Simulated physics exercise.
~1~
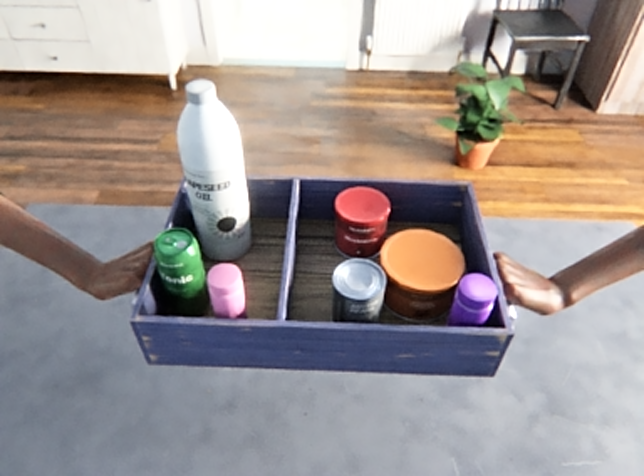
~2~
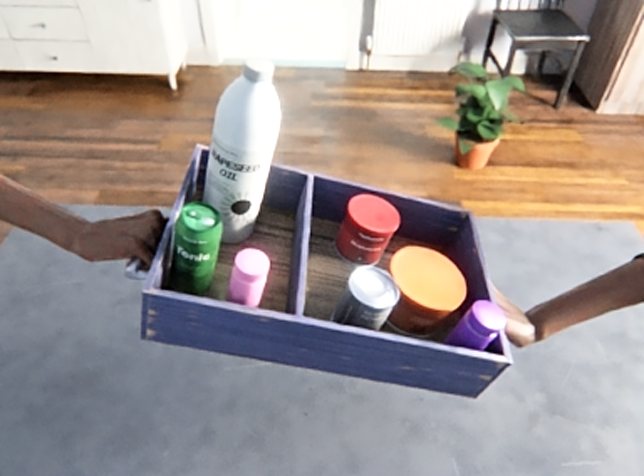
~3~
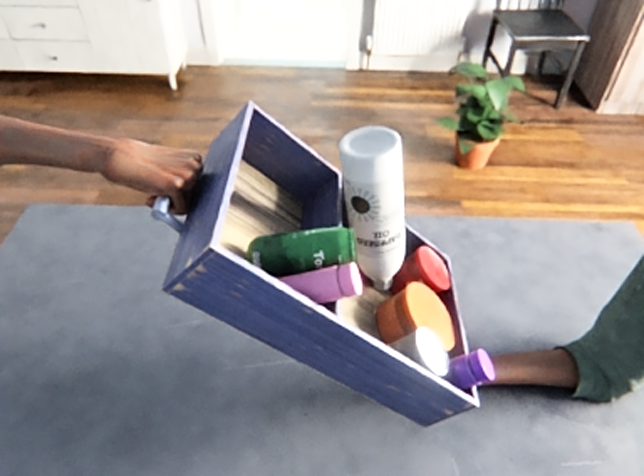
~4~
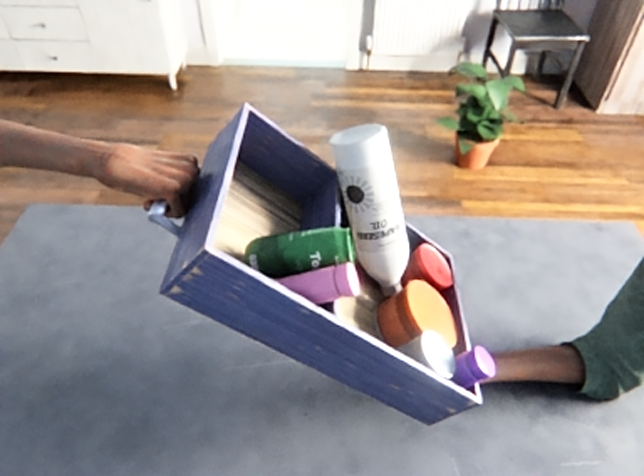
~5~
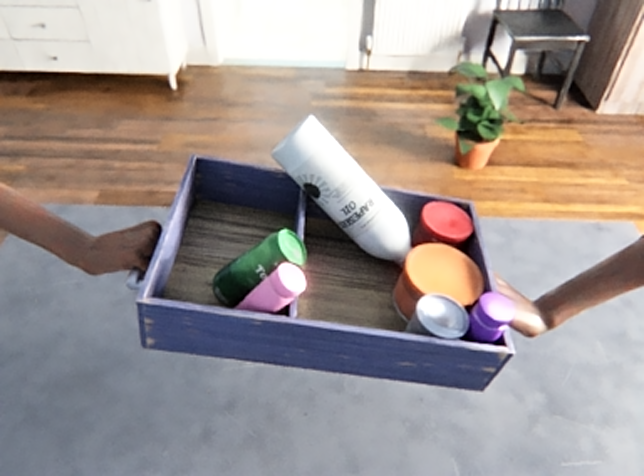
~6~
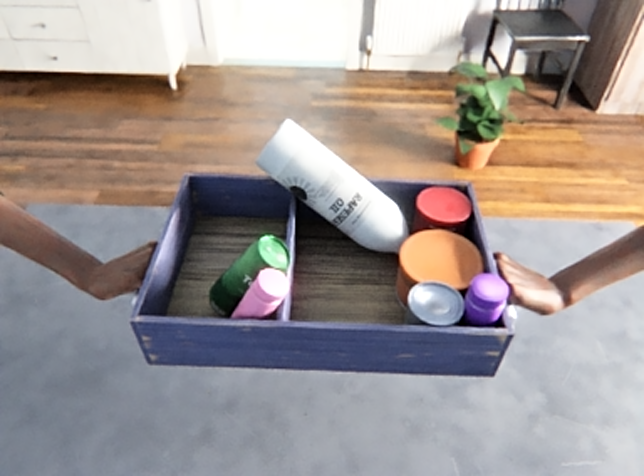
To begin with, two hands hold a blue divided crate level, with a tall white bottle, a green can and a pink shaker left of the divider and a red tin, an orange tub, a grey tin and a purple shaker on the right. The left hand rises and the crate tips steeply down to the right. The white bottle pitches over the divider, its base upward, while the green can and pink shaker topple against it and the tins slide right. The hands then level the crate. Everything stays inside, the bottle slanting across the divider, the can and pink shaker leaning beside it.
